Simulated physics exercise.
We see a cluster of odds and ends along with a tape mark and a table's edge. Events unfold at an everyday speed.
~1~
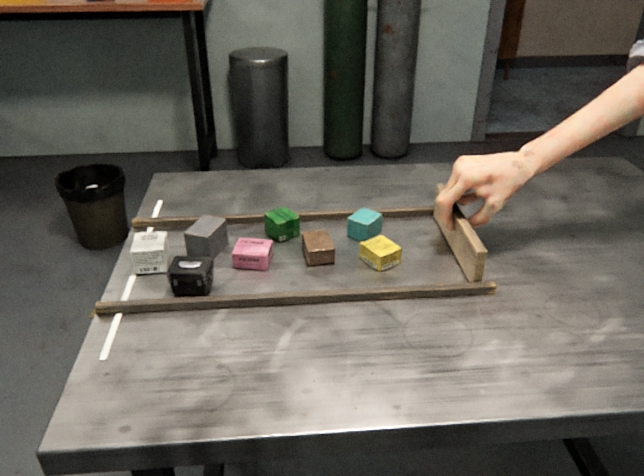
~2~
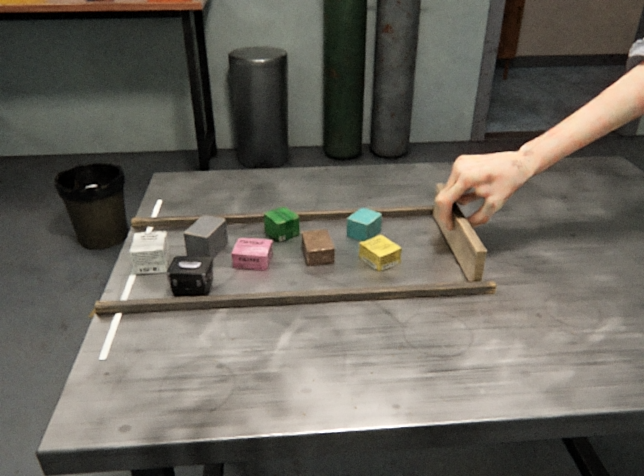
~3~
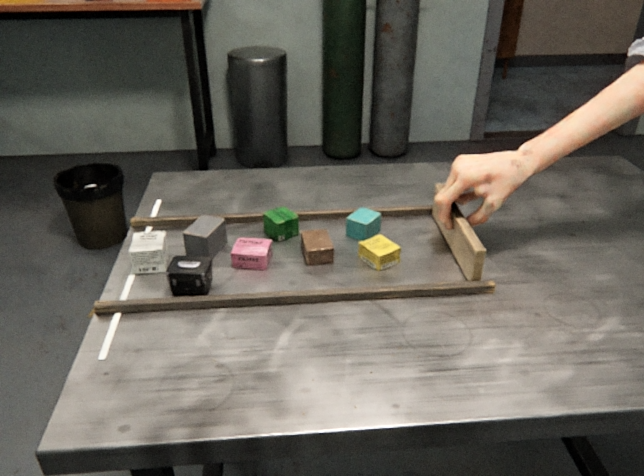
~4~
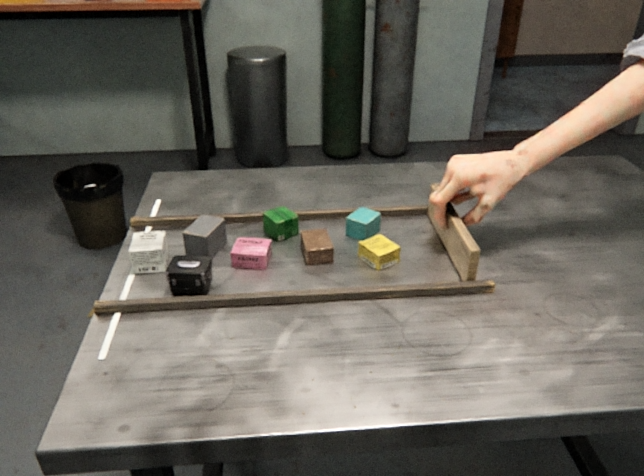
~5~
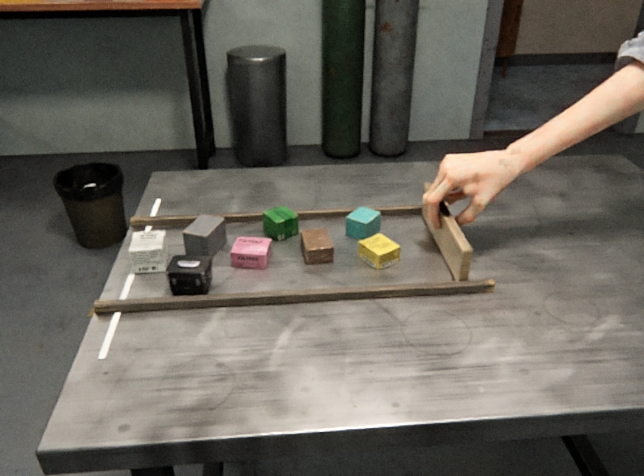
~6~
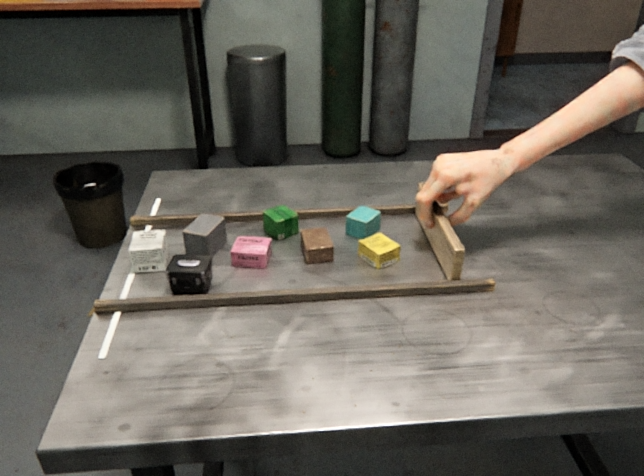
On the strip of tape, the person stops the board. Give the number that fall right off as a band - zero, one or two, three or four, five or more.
The push drops a trio or a foursome off the table.
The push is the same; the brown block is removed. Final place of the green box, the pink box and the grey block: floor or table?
I'd say the green box stays up, the pink box does not stay, and the grey block does not stay.
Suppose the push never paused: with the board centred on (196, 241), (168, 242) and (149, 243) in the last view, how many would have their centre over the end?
The counts are 1, 2 and 4, in that order.
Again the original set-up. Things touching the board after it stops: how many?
Contact count: 4.
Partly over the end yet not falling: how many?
As for overhanging, the count is 4.
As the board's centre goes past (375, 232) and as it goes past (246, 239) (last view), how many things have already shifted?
At first I count 2, and then 7.
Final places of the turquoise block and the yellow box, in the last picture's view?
Final positions - turquoise block around (126, 241), yellow box around (118, 261).
Early on, none off yet; white box at rest near (150, 251); black case at rest near (191, 274); grey block at rest near (206, 236).
A while later, none off yet; white box at rest near (150, 251); black case at rest near (190, 275); grey block travelled a little near (196, 235).
Further along, one off so far; white box in the air near (90, 388); black case travelled about its own width near (156, 278); grey block travelled well along near (139, 233).
Finally, the number that fall off is three or four; lost, brown block, pink box, grey block and white box.
